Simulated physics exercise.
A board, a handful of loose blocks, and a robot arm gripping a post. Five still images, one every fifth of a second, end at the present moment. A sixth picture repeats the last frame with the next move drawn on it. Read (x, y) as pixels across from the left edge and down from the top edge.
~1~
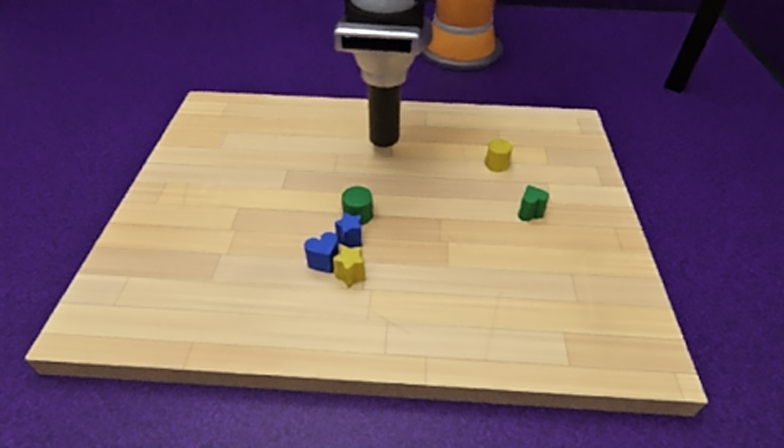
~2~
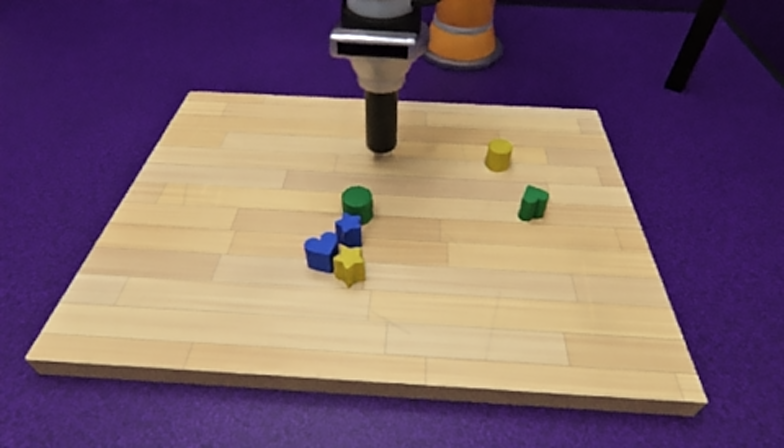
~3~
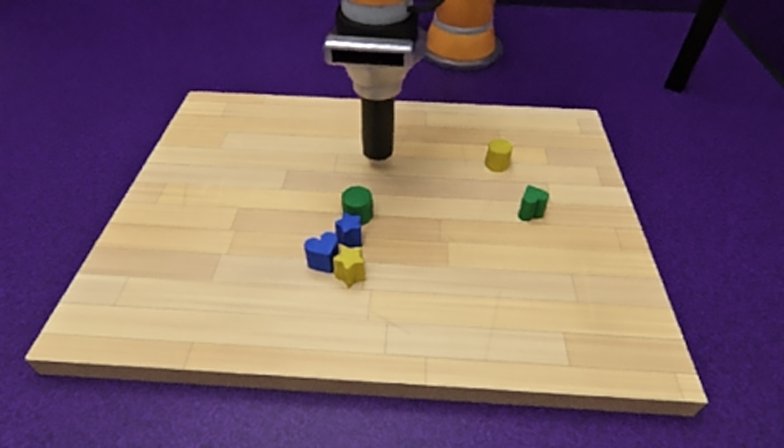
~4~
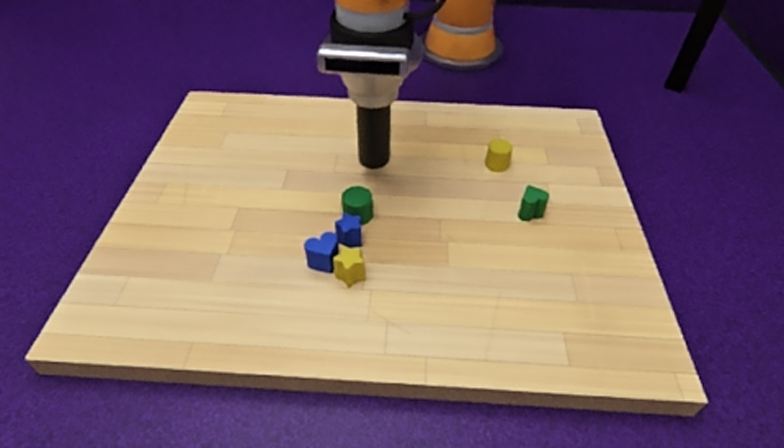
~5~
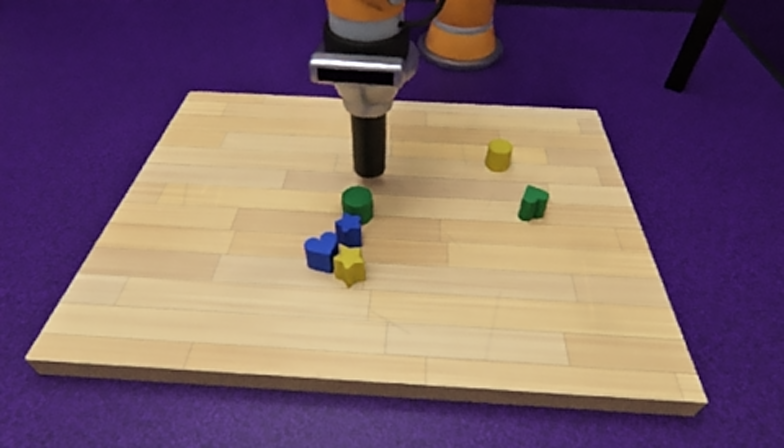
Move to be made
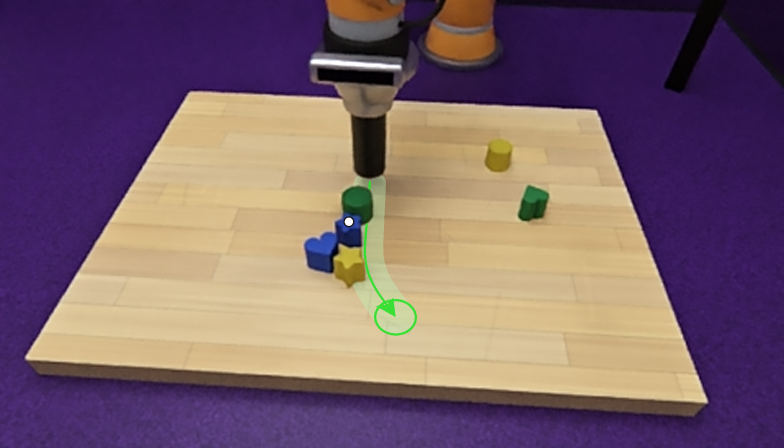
A robot arm gripping a dark post moved slowly forward over a wooden board, drifting slightly left toward the green round block, while the blue, yellow and green blocks all stayed still.
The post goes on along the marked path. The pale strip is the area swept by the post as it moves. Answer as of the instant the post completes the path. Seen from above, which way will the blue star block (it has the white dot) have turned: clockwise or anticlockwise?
Clockwise, looking down.
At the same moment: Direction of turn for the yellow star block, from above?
It rotates counterclockwise.
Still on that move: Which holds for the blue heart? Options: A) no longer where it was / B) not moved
Letter A.
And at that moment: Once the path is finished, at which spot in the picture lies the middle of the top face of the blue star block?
I'd expect the centre of its top face to be at (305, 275).
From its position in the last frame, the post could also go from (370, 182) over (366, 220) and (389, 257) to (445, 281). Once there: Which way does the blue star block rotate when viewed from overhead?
From overhead, clockwise.
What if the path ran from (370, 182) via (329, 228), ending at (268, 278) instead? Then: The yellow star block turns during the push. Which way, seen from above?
Its rotation is clockwise.
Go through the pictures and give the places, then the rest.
Post tip (384, 139); block tops, blue heart (322, 243); blue star block (349, 222); yellow star block (350, 256); green round block (357, 196), in the first frame.
Post (381, 145); blocks unchanged, in the second frame.
Post (378, 152); blocks unchanged, in the third frame.
Post (374, 160); blocks unchanged, in the fourth frame.
Post (370, 169); blue heart (322, 243); blue star block (349, 222); yellow star block (350, 256); green round block (357, 196), in the fifth frame.
Path on the board, from (370, 182) by way of (367, 222) and (367, 268) to (396, 317); the dot is on the blue star block.
What follows on the original path. One third of the way, post (366, 209); blue heart (310, 255); blue star block (335, 242); yellow star block (348, 259), turned 15° anticlockwise; green round block (347, 223).
Two thirds of the way, post (366, 255); blue heart (276, 271), turned 40° clockwise; blue star block (305, 273), turned 55° clockwise; yellow star block (341, 287), turned 95° anticlockwise; green round block (334, 264).
At the end, post (396, 304); blue heart (275, 271), turned 40° clockwise; blue star block (304, 275), turned 65° clockwise; yellow star block (340, 299), turned 90° anticlockwise; green round block (336, 274).
